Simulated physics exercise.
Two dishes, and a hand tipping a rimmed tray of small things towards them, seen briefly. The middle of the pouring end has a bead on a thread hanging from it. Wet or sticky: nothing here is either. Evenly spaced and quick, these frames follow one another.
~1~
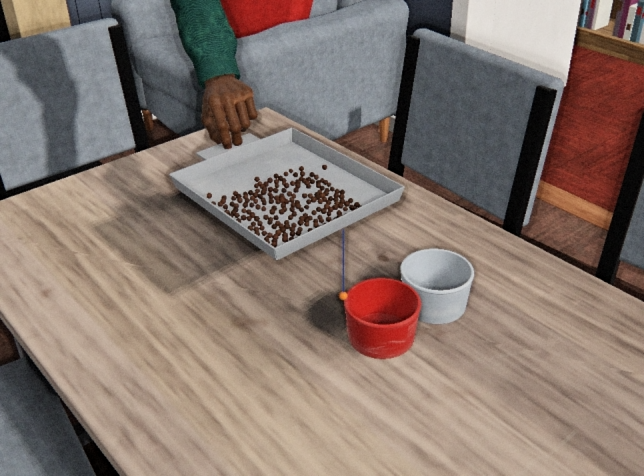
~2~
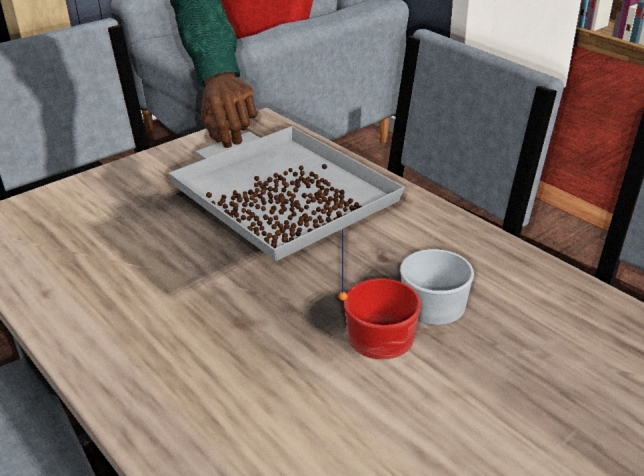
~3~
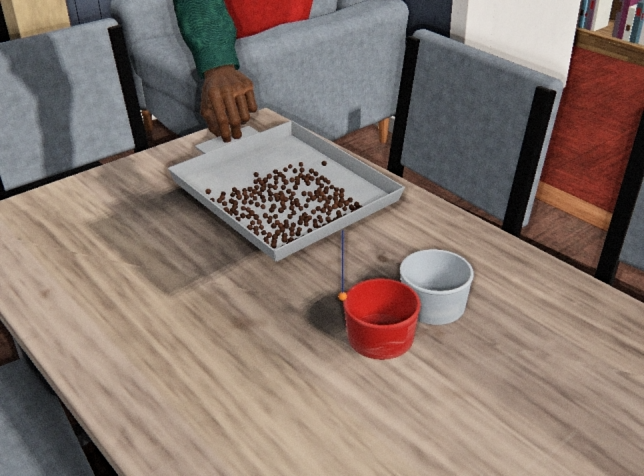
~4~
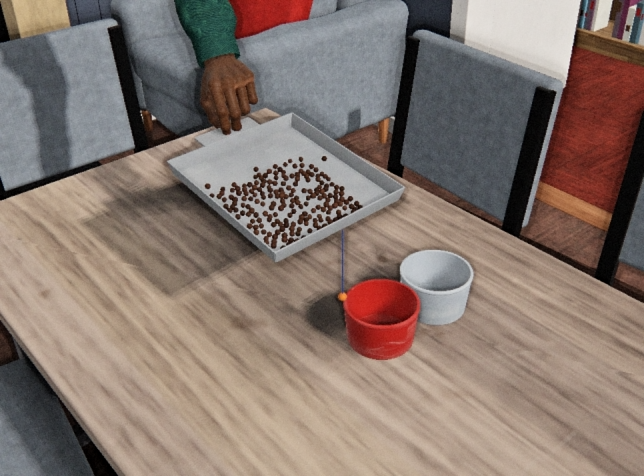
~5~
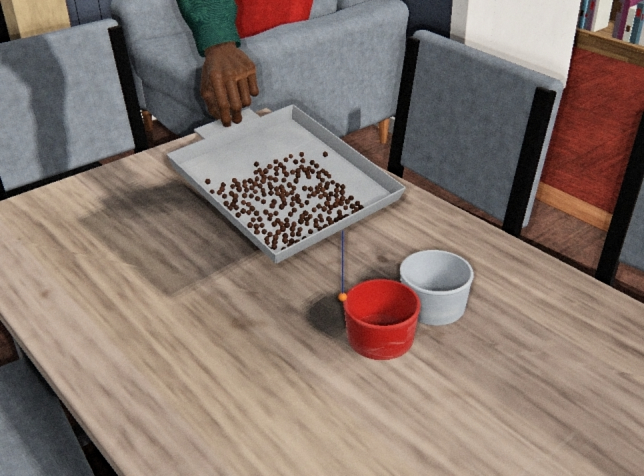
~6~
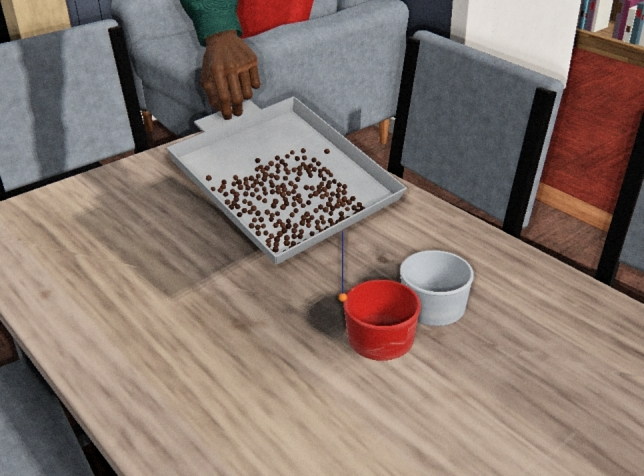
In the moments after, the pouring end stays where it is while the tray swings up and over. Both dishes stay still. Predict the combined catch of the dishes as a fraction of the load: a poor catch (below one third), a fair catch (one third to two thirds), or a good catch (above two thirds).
The caught part does not reach a third.
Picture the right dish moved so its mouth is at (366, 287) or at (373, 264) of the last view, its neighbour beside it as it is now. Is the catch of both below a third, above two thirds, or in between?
To begin with: Under a third; after that: Under a third.
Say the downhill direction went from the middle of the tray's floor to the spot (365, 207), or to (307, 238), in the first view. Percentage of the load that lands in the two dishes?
The first comes to 50 %, while the second comes to 0 %.
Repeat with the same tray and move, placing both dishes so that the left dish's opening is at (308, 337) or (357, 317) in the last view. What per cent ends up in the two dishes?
80 and 30 %.
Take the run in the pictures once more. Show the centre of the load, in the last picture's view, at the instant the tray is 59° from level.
In the last view, the load is centred near (311, 217).
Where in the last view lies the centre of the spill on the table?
Look around pixel (323, 407).
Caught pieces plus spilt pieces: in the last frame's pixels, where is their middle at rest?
Last view, resting centre - approx. (325, 399).
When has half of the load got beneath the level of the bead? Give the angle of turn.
Roughly 95 degrees from level.
Shortly afterwards, tray tipped steeply; the whole lot on the tray.
Next, tray tipped right over; a little on the tray; only a few in the left dish; near two thirds outside both; near a quarter in the air.
Some moments later, tray tipped past a quarter turn; a little in the left dish; all but a few outside both.
In the end, tray tipped past a quarter turn; a little in the left dish; none at all in the right dish; all but a few outside both.
